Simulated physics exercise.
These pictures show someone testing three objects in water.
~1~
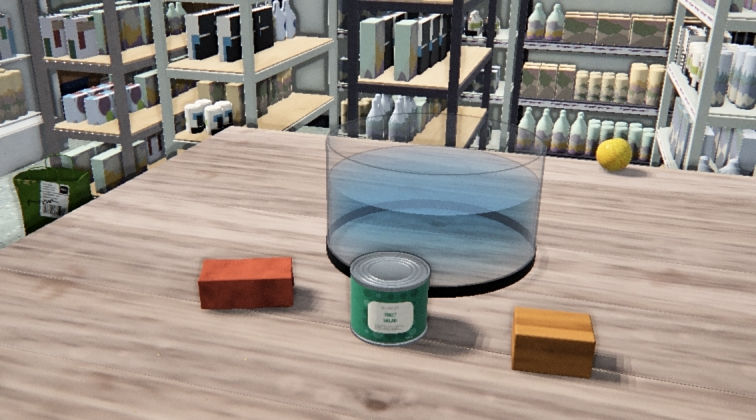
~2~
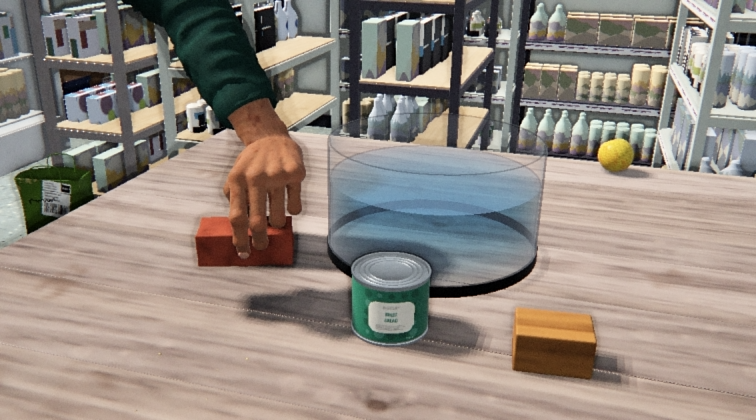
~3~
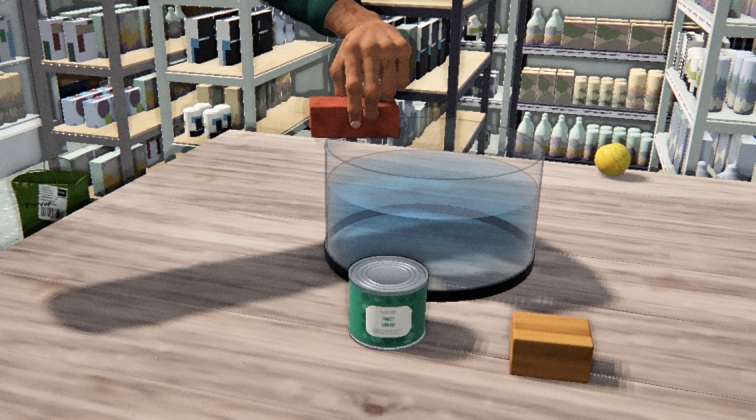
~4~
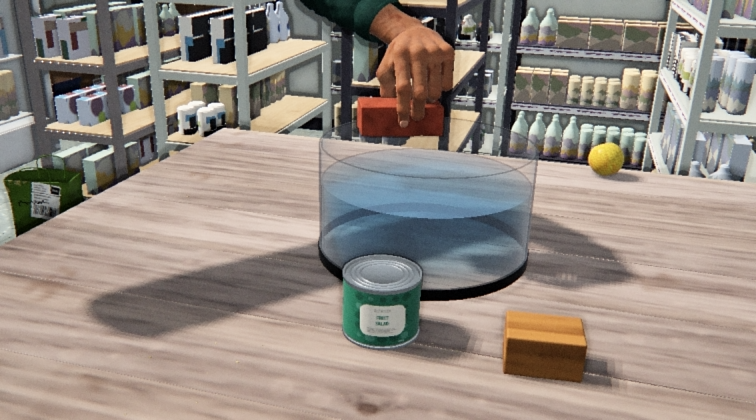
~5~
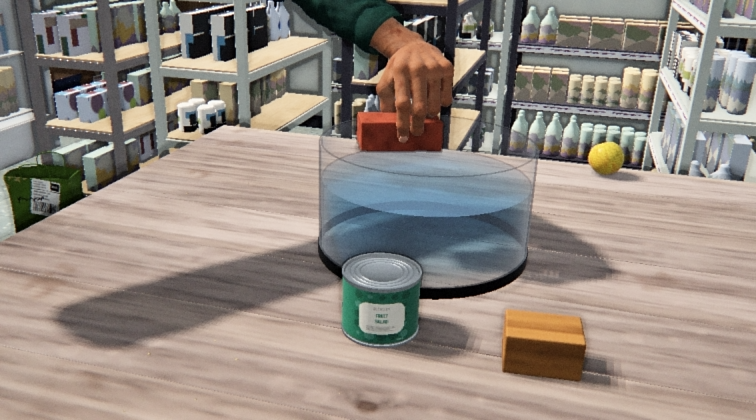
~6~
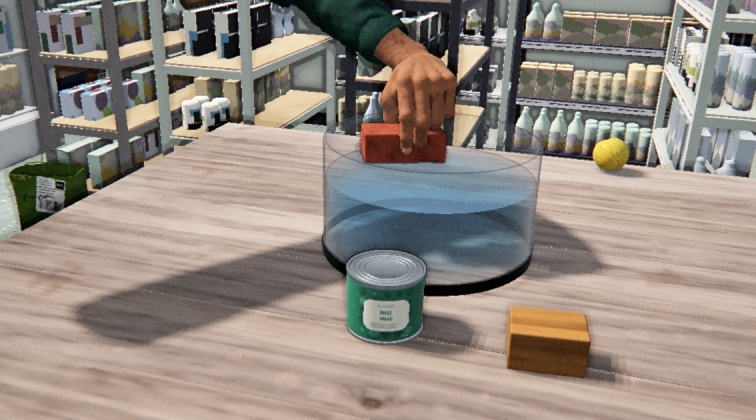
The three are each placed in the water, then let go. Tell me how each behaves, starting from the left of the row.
On the left it goes down, in the middle it goes down, on the right it keeps up.
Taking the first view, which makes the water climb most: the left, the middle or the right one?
Result: The centre of the three.
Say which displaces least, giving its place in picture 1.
The rightmost item.
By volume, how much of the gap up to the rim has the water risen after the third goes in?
About 26 %.
Soon after, the piece of brick goes to the bottom.
Later, the tin of food goes to the bottom.
In the end, the wooden block floats; afloat, wooden block.
